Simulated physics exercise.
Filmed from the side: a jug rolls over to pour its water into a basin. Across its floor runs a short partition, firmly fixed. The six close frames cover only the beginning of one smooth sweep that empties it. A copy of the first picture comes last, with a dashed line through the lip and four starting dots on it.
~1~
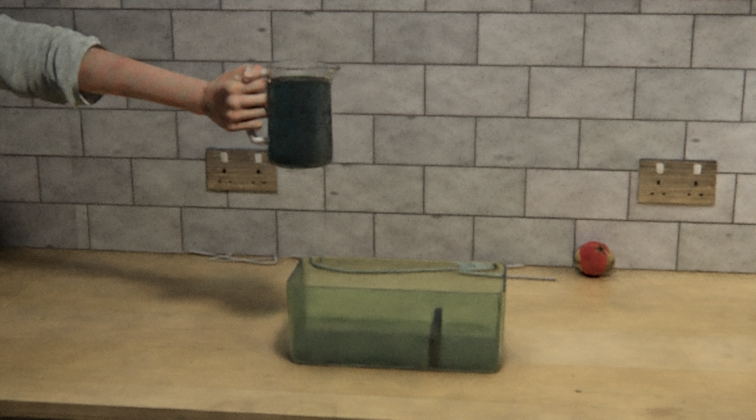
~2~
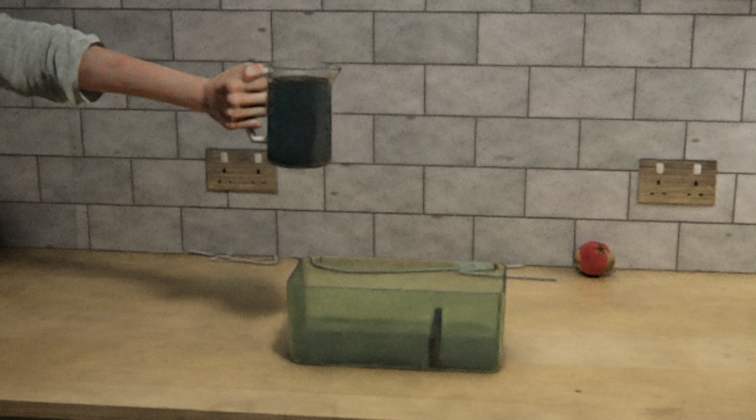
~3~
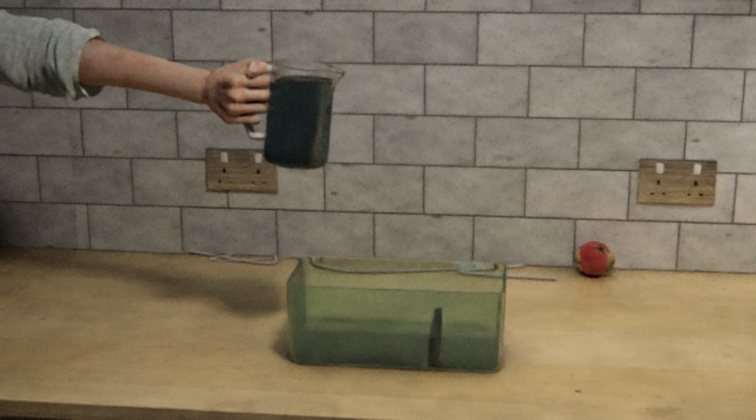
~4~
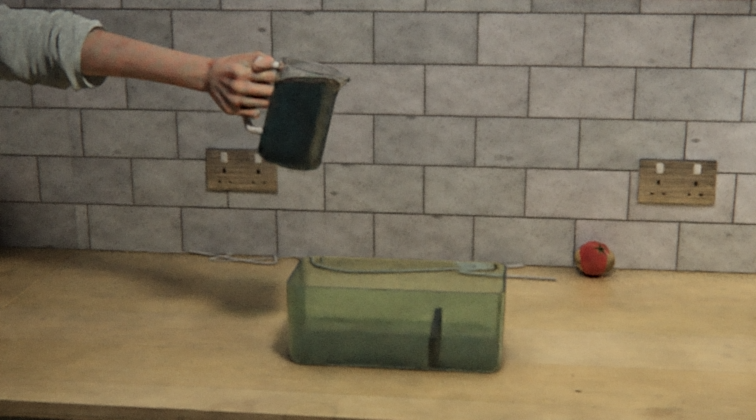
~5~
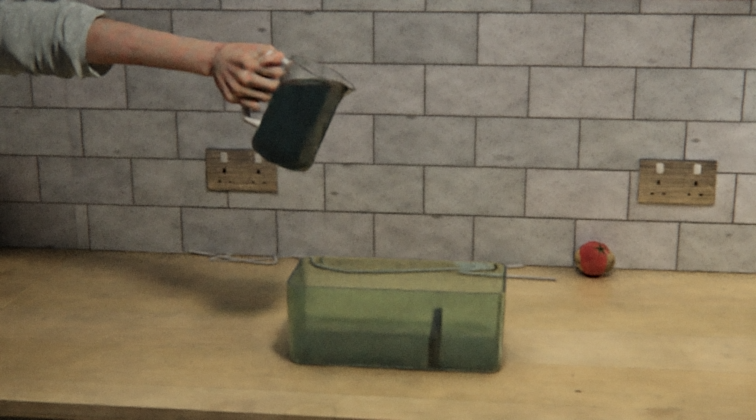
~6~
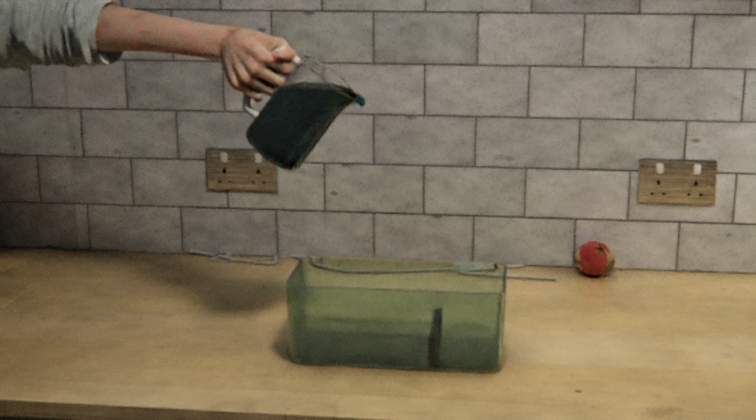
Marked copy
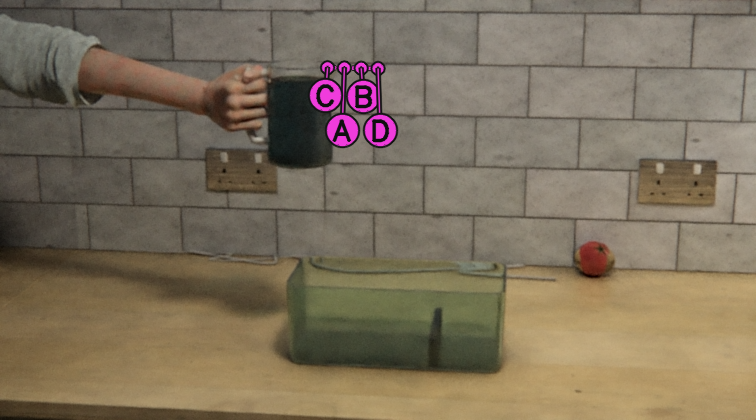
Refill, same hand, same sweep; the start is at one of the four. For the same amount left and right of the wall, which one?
Choose B.
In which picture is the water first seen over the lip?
Picture 6.
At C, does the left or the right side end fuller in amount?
The left one.
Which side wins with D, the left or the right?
The right side.
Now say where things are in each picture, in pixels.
The first frame shows upright, lip at (339, 67); basin from (291, 361) to (501, 371); top of the wall at (436, 322); nothing has left yet.
The second frame shows upright, lip at (340, 69); nothing has left yet.
The third frame shows tipped about 7°, lip at (344, 72); nothing has left yet.
The fourth frame shows tipped about 14°, lip at (349, 79); nothing has left yet.
The fifth frame shows tipped about 25°, lip at (355, 89); nothing has left yet.
The sixth frame shows tipped about 37°, lip at (359, 102); water is over the lip, down to (359, 102).
On the marked copy, A at (344, 67); B at (361, 68); C at (327, 67); D at (378, 68).
With A, about 81 % ends left of the wall and 12 % right of it; 7 % is lost outside.
With B, about 46 % ends left of the wall and 51 % right of it; 3 % is lost outside.
With C, about 89 % ends left of the wall and 6 % right of it; 5 % is lost outside.
With D, about 26 % ends left of the wall and 71 % right of it; 3 % is lost outside.
